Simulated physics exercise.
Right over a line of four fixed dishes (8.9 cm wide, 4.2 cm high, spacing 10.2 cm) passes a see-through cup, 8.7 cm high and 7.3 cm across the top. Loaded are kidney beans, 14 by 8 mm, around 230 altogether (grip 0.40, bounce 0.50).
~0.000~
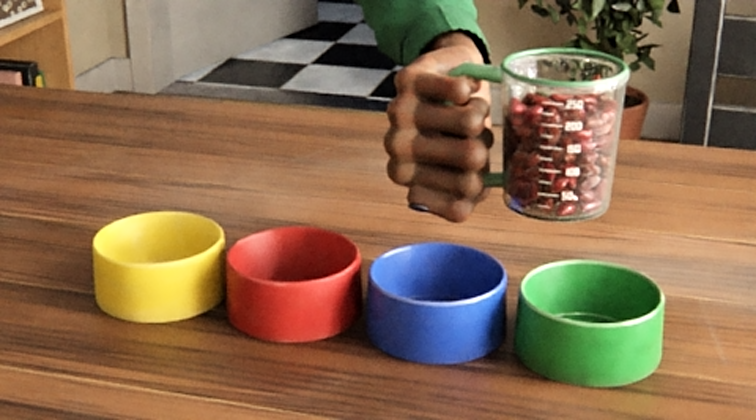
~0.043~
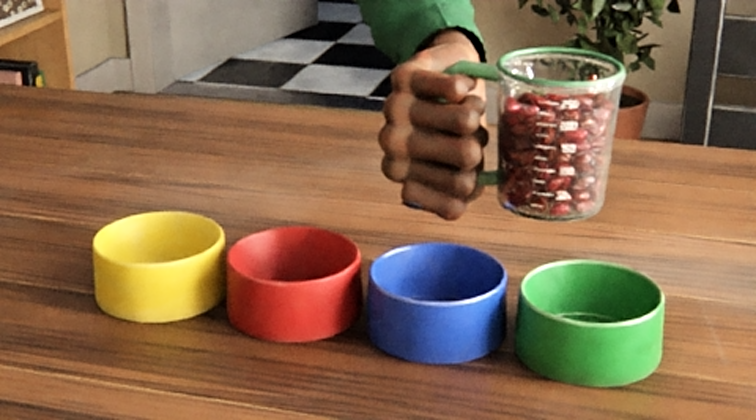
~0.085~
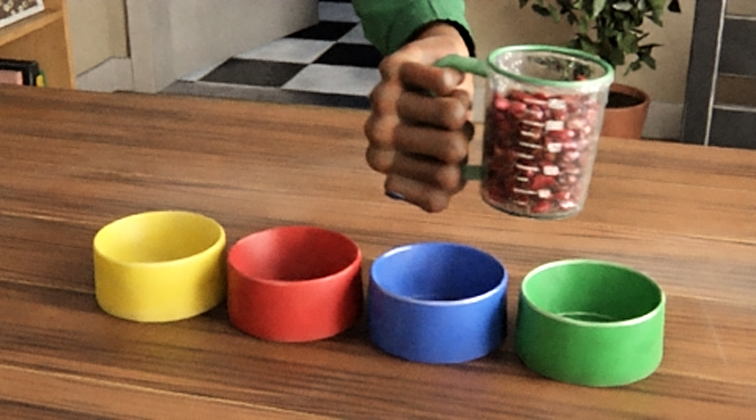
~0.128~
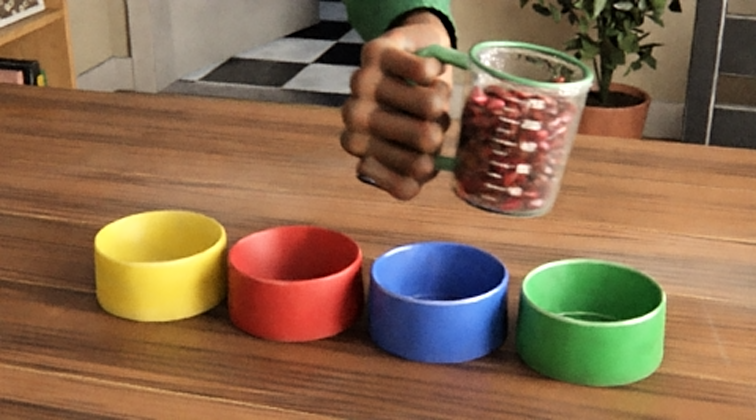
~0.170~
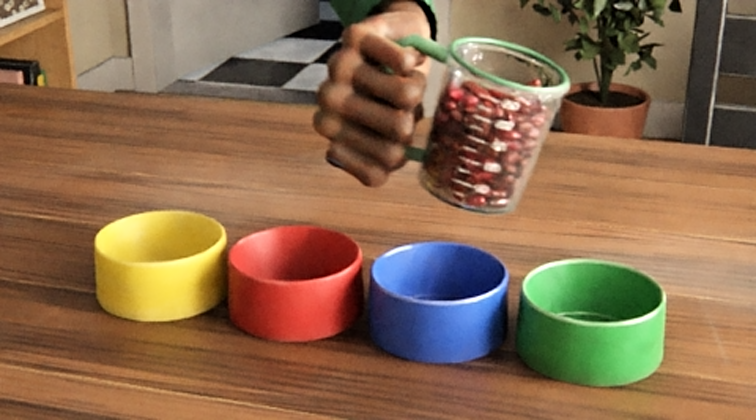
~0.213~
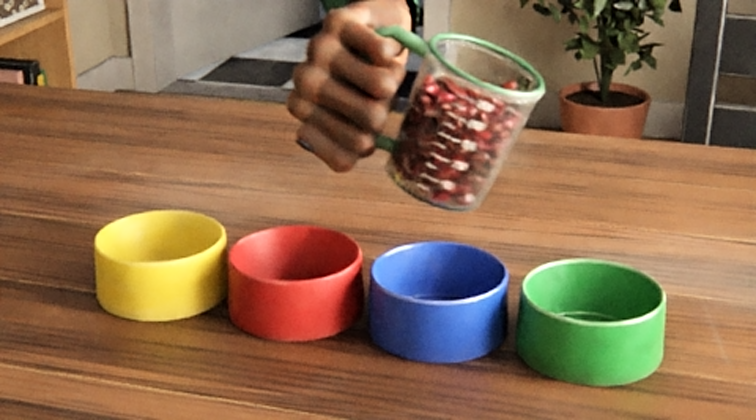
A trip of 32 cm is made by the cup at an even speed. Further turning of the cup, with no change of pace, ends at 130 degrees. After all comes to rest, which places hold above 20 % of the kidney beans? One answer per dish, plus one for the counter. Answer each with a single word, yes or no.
Red dish no, blue dish no, green dish no, yellow dish yes, counter no.
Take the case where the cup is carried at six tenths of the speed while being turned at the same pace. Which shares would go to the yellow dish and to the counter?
Yellow: 10; counter: 20.
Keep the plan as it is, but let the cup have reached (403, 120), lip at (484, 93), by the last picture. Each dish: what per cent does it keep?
Final shares - red 0 %, blue 0 %, green 0 %, yellow 90 %.
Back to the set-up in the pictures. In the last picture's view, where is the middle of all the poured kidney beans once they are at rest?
Close to pixel (172, 261).
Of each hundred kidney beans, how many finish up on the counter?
The share comes to some 5 percent.
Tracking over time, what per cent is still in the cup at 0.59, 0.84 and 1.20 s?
At the three moments: 100, 90 and 0 percent.
After 0.59 s, tilt 74 degrees; cup holds 100 %.
After 0.84 s, tilt 109 degrees; cup holds 90 %, yellow 5 %.
Then, at 1.20 s, tilt 130 degrees; cup holds 0 %, yellow 95 %.
By 2.1 s all is still; red 0 %, blue 0 %, green 0 %, yellow 90 %, counter 5 %.
